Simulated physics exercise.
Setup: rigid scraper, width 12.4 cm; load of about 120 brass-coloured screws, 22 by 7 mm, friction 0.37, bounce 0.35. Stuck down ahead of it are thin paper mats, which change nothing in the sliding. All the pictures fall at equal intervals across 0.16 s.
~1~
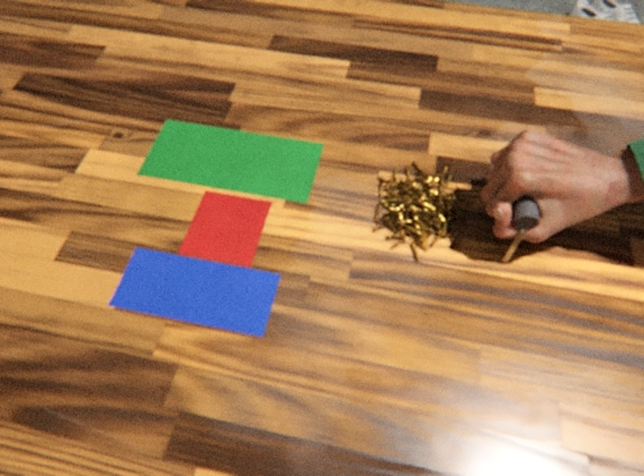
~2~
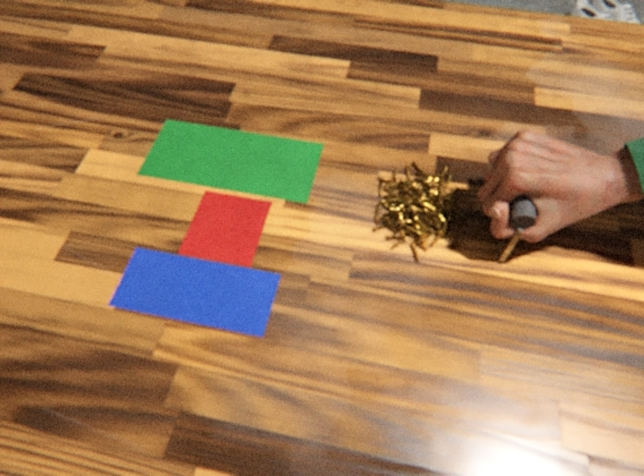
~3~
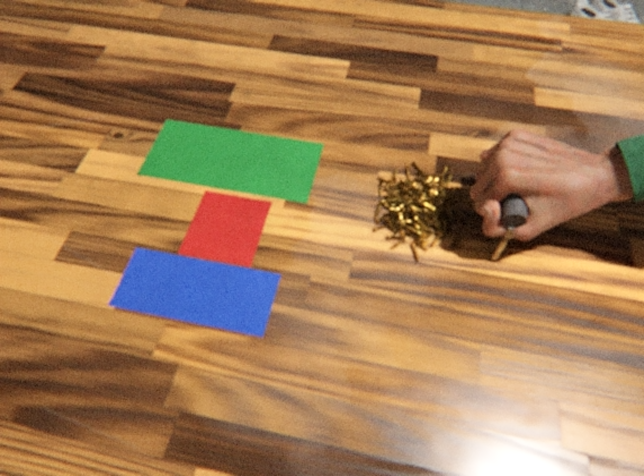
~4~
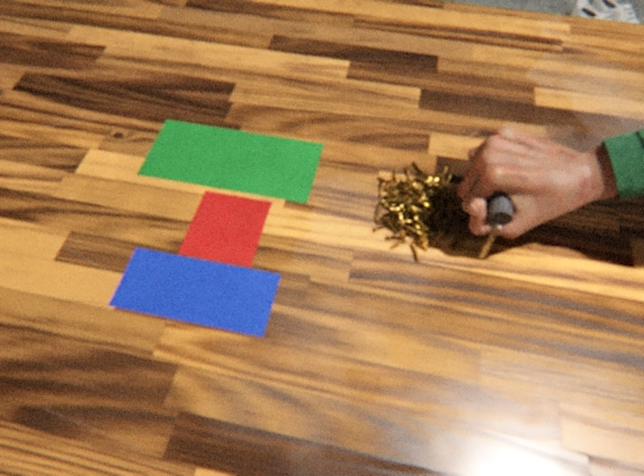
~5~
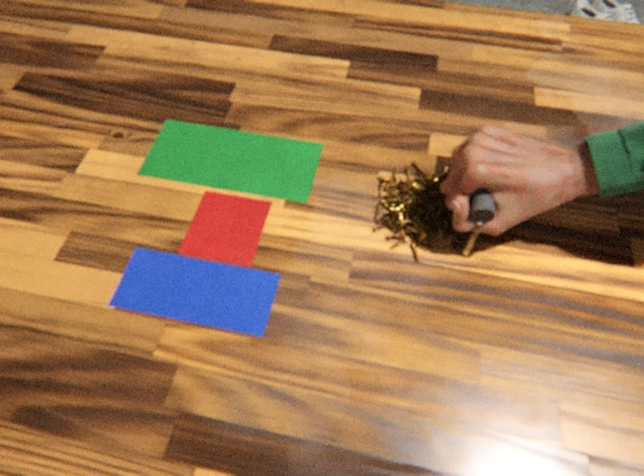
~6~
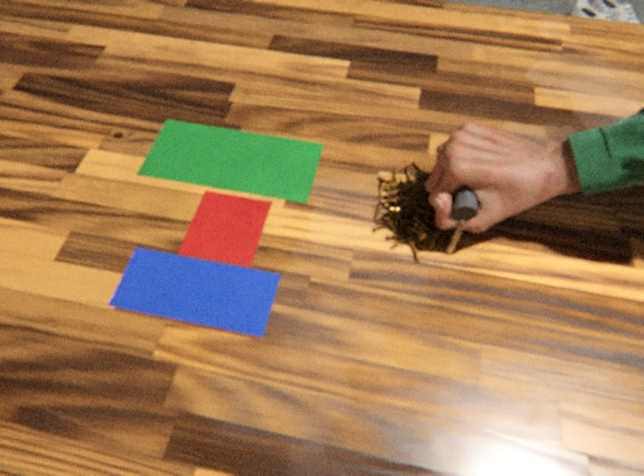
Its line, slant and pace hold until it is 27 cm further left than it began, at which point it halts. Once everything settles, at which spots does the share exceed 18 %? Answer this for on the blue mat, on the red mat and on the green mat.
Blue mat - does not; red mat - exceeds it; green mat - exceeds it.
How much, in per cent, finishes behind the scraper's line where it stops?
10 %.
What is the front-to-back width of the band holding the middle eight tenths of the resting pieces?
16 cm.
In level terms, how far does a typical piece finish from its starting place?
Some 22 cm.
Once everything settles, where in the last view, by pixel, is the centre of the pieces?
Around pixel (258, 180) in the last view.
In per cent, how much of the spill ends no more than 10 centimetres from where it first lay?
10 percent or so.
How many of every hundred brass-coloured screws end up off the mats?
Somewhere near 25 in a hundred.
Then, 0.23 s after the last picture, scraper 19 cm from its start, spill 14 cm wide; off the mats 100 %.
Then, 0.45 s after the last picture, scraper 27 cm from its start, spill 17 cm wide; red mat 25 %, green mat 55 %, off the mats 20 %.
Then, 0.64 s after the last picture, scraper 27 cm from its start, spill 18 cm wide; red mat 25 %, green mat 50 %, off the mats 20 %.
In the end, blue mat 0 %, red mat 25 %, green mat 50 %, off the mats 25 %.
